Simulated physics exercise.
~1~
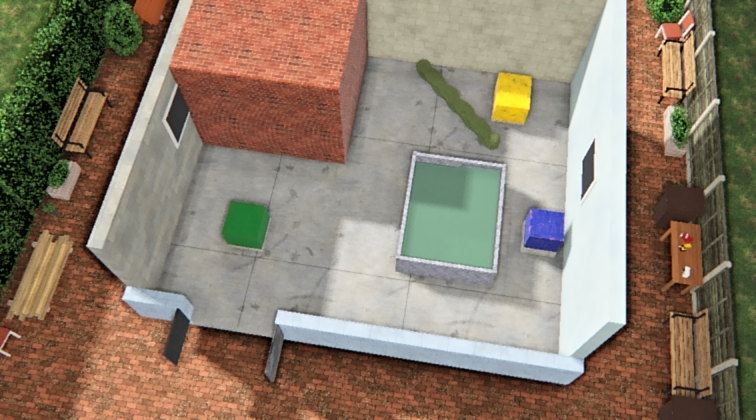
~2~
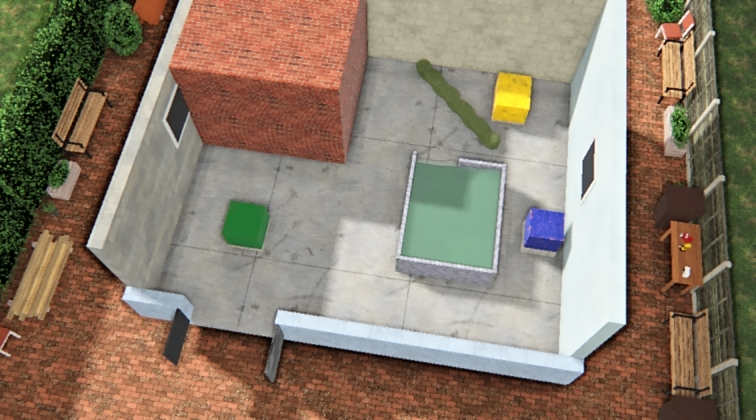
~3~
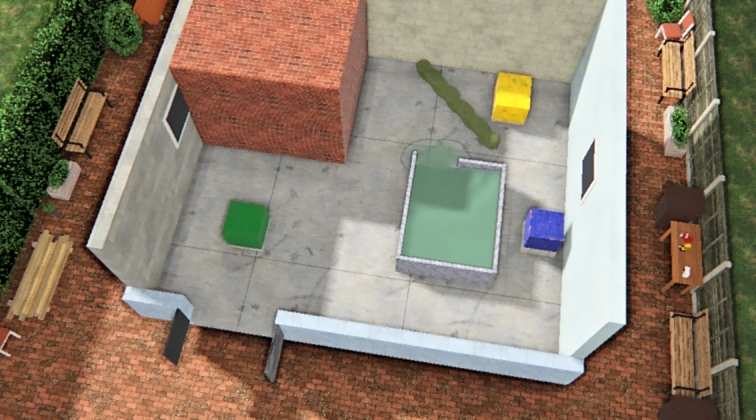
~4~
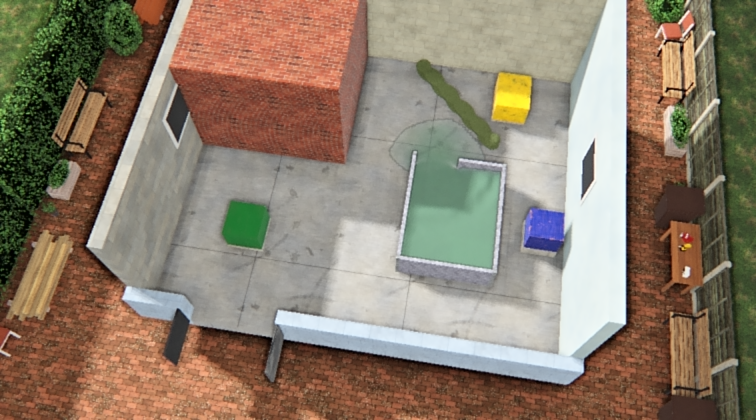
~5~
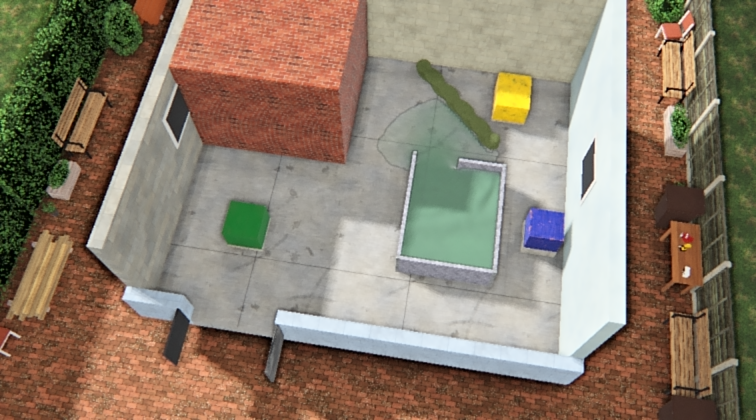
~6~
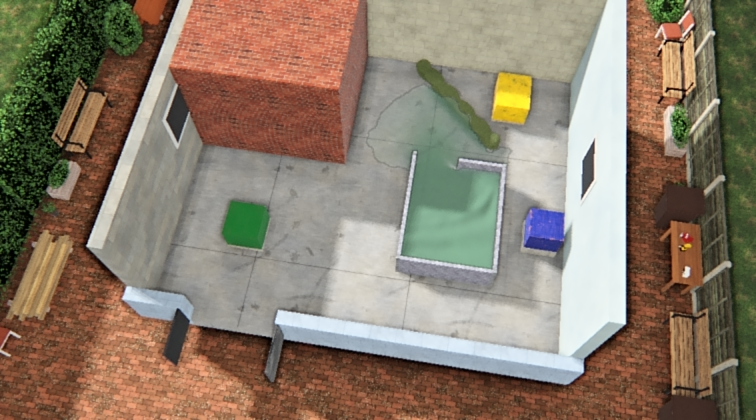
A tank of greenish water sat in a walled yard with green, yellow and blue crates; part of its far side opened, and water poured out, spreading thinly across the paving toward the hedge.
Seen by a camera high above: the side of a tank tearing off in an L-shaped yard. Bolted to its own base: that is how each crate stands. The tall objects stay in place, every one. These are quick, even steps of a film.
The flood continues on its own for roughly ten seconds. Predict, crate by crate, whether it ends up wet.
In order: The green crate is safe from the water. The blue crate is safe from the water. The yellow crate is caught by the water.
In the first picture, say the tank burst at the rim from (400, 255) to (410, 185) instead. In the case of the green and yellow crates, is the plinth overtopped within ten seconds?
Green gets drenched; yellow stays untouched.
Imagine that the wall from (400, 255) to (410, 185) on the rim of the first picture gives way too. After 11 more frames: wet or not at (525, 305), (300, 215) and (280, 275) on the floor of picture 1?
In the order given, the spots are not soaked, swamped and swamped.
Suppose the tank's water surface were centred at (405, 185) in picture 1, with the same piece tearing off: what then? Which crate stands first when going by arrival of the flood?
One in yellow.
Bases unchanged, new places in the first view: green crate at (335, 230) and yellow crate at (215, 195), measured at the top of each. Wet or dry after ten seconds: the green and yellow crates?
The green one is drenched; the yellow one is drenched.
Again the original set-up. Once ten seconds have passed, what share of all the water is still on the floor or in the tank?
Roughly 96 percent.
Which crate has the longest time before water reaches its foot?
It would be the green one.
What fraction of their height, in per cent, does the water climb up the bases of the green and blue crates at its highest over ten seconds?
The first reaches around 50 in a hundred, the second around 30.
A moment on, water covers 15 % of the floor; the green crate not reached, the blue crate not reached, the yellow crate not reached.
Next, water covers 20 % of the floor; the green crate not reached, the blue crate not reached, the yellow crate water round its plinth.
Then, water covers 30 % of the floor; the green crate not reached, the blue crate water round its plinth, the yellow crate water round its plinth.
Later, water covers 60 % of the floor; the green crate water round its plinth, the blue crate water round its plinth, the yellow crate water round its plinth.
In the end, water covers 90 % of the floor; the green crate stayed above the water, the blue crate stayed above the water, the yellow crate was topped.
